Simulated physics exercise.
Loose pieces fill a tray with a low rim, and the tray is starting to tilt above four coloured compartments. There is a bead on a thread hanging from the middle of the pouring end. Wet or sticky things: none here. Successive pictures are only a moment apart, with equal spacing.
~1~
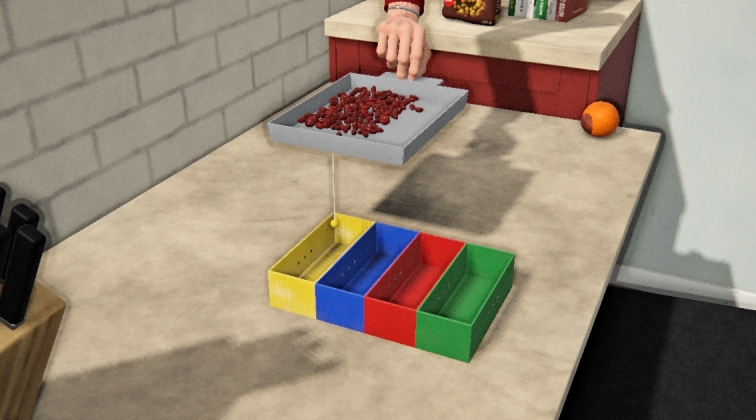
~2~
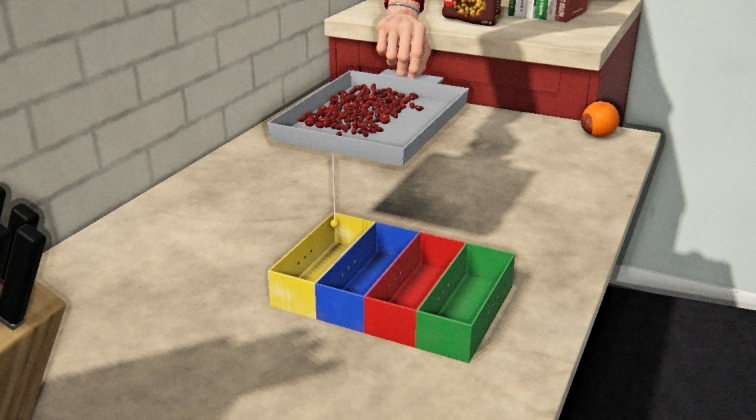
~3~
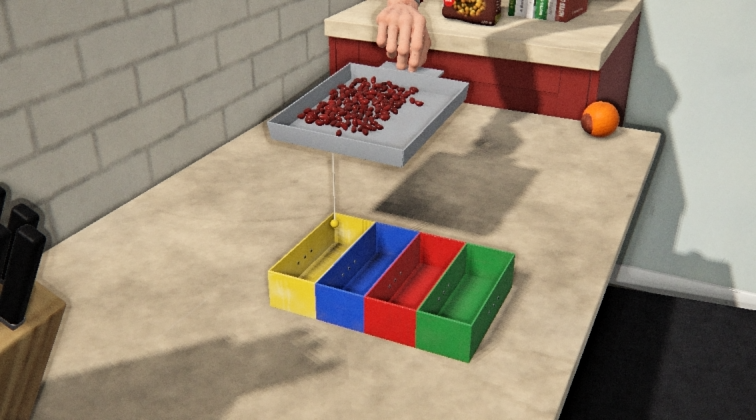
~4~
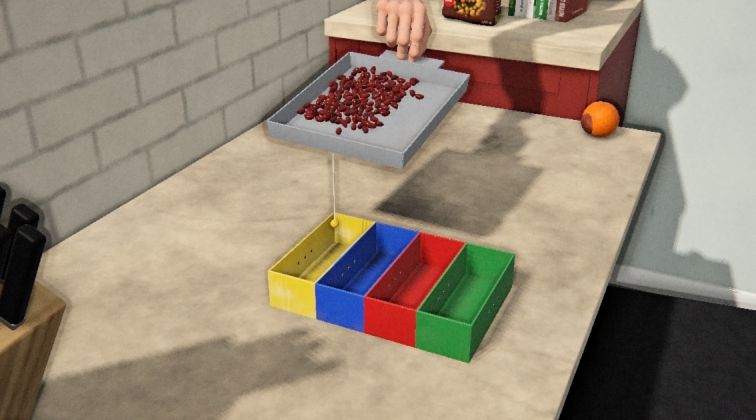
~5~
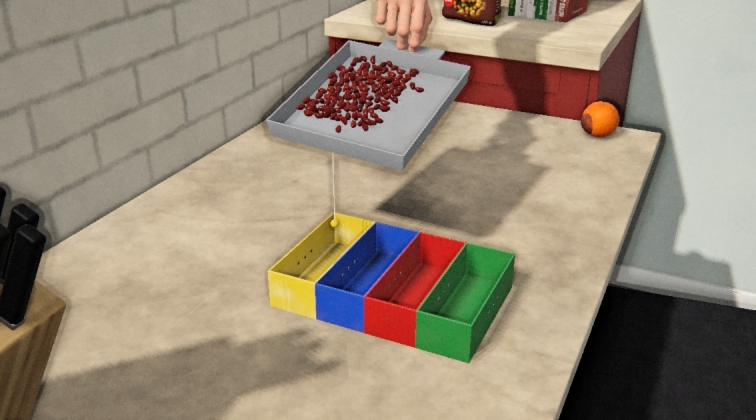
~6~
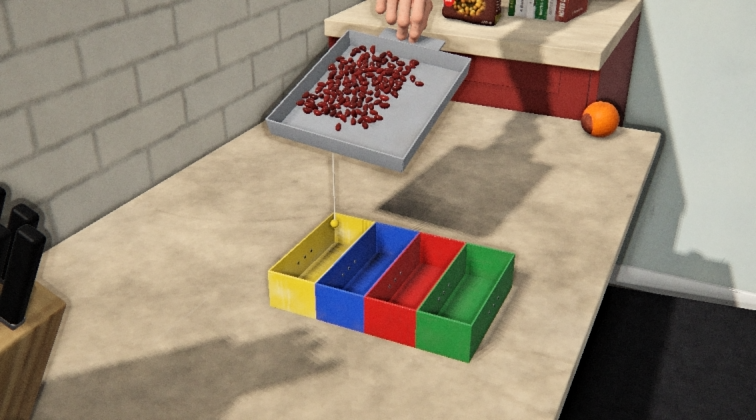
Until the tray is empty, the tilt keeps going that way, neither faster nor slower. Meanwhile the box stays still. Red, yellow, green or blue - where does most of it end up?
Most of it ends up in blue.
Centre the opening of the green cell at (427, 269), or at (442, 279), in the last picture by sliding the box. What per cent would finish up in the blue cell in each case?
About 20 per cent, then about 30 per cent.
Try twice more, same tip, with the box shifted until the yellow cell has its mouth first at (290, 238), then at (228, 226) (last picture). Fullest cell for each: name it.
The first time it is the red cell; the second time it is the green cell.
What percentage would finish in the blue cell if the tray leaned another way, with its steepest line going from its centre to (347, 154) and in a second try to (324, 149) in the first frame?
You'd get 40 per cent the first time and 0 per cent the second time.
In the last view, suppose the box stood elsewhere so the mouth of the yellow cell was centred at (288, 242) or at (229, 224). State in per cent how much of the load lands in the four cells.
About 100 per cent, then about 60 per cent.
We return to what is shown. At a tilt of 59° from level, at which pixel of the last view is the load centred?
The middle of the pieces shows up near (360, 136).
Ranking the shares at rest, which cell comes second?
Place 2: The cell in yellow.
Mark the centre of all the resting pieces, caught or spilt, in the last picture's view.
The centre comes to rest close to (363, 293).
Just after the last frame, tray tipped steeply; almost all on the tray; just a few falling or outside the box.
A moment on, tray tipped right over; the larger part on the tray; about a tenth in the blue cell; about a tenth in the red cell; just a few in the yellow cell; just a few in the green cell; just a few falling or outside the box.
Further on, tray tipped past a quarter turn; roughly two thirds in the blue cell; roughly a quarter in the yellow cell; about a tenth in the red cell; just a few in the green cell; just a few falling or outside the box.
When it is over, tray tipped past a quarter turn; roughly two thirds in the blue cell; roughly a quarter in the yellow cell; about a tenth in the red cell; just a few in the green cell; just a few outside the box.
